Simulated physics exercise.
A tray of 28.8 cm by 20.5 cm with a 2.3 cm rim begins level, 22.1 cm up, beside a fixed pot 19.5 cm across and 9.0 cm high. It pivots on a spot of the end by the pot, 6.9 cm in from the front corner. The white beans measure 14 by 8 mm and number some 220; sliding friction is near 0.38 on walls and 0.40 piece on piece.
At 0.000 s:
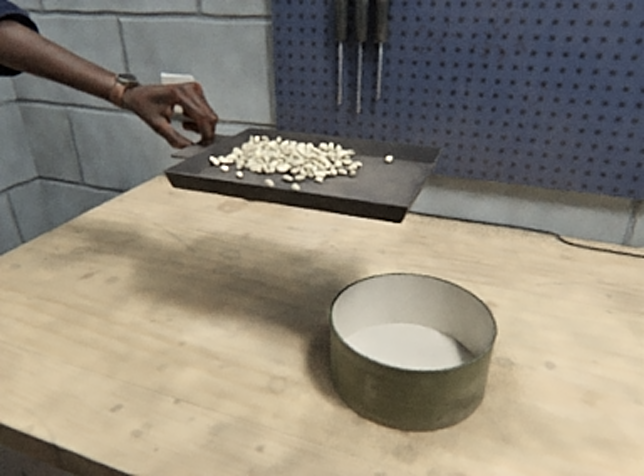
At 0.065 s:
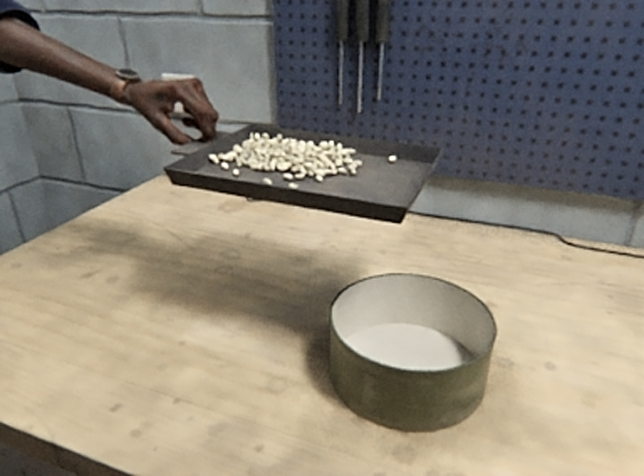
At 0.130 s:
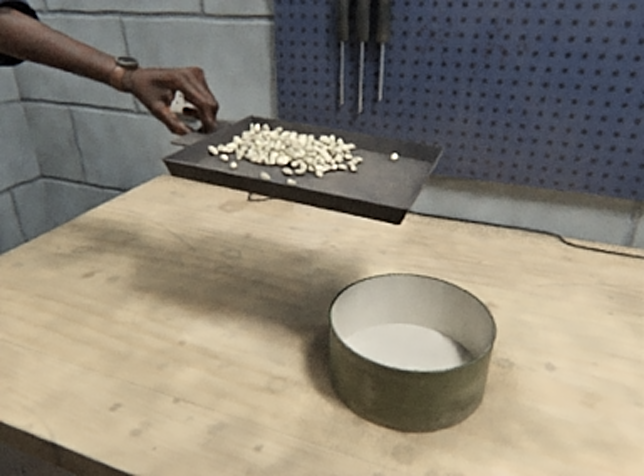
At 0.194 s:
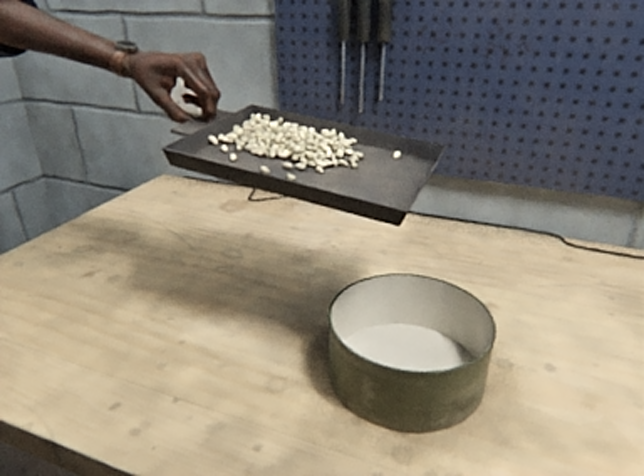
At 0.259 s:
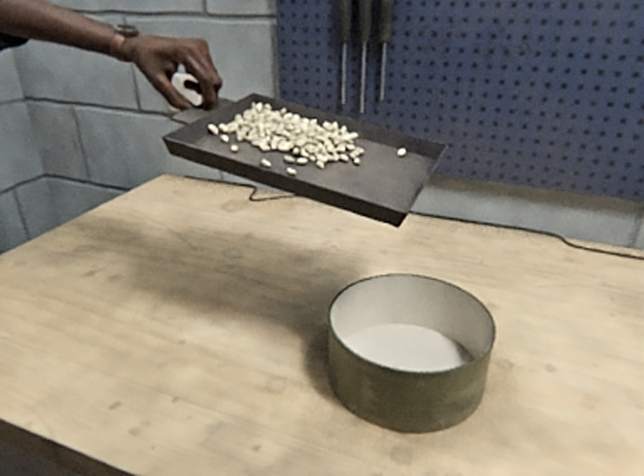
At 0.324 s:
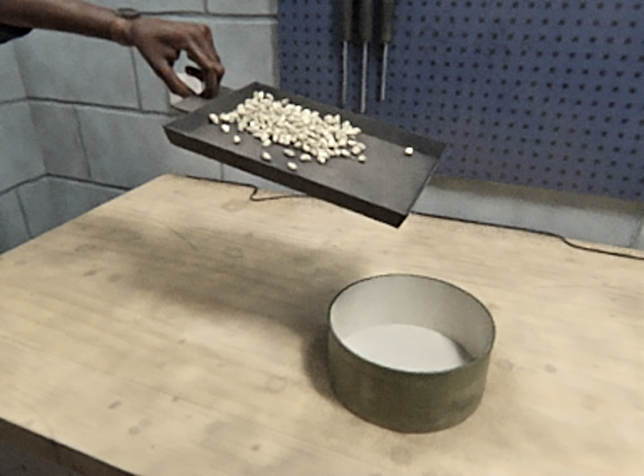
A hand raised the left end of a dark tray of white beans above a wooden table, slanting it down toward the right near a round pot, while the beans stayed heaped together.
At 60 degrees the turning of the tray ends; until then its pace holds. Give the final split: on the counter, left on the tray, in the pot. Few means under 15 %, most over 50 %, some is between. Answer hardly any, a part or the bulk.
On the counter: Hardly any; left on the tray: The bulk; in the pot: A part.
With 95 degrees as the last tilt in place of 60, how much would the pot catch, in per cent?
In that case some 90 per cent.
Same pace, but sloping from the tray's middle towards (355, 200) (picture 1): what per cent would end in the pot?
About 35 per cent.
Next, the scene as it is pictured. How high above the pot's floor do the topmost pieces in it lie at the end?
Roughly 1.0 cm.
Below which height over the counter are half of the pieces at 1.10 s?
Roughly 24 cm.
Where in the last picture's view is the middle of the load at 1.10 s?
Around (414, 187).
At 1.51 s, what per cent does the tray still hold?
About 75 per cent.
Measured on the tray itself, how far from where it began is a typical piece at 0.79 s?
About 8 cm.
Then, at 0.79 s, tilt 35 degrees; the tray holds 100 %, the pot 0 %.
After 1.10 s, tilt 50 degrees; the tray holds 90 %, the pot 0 %.
Then, at 1.51 s, tilt 60 degrees; the tray holds 75 %, the pot 25 %.
At rest (2.3 s), counter 0 %, tray 75 %, pot 25 %.
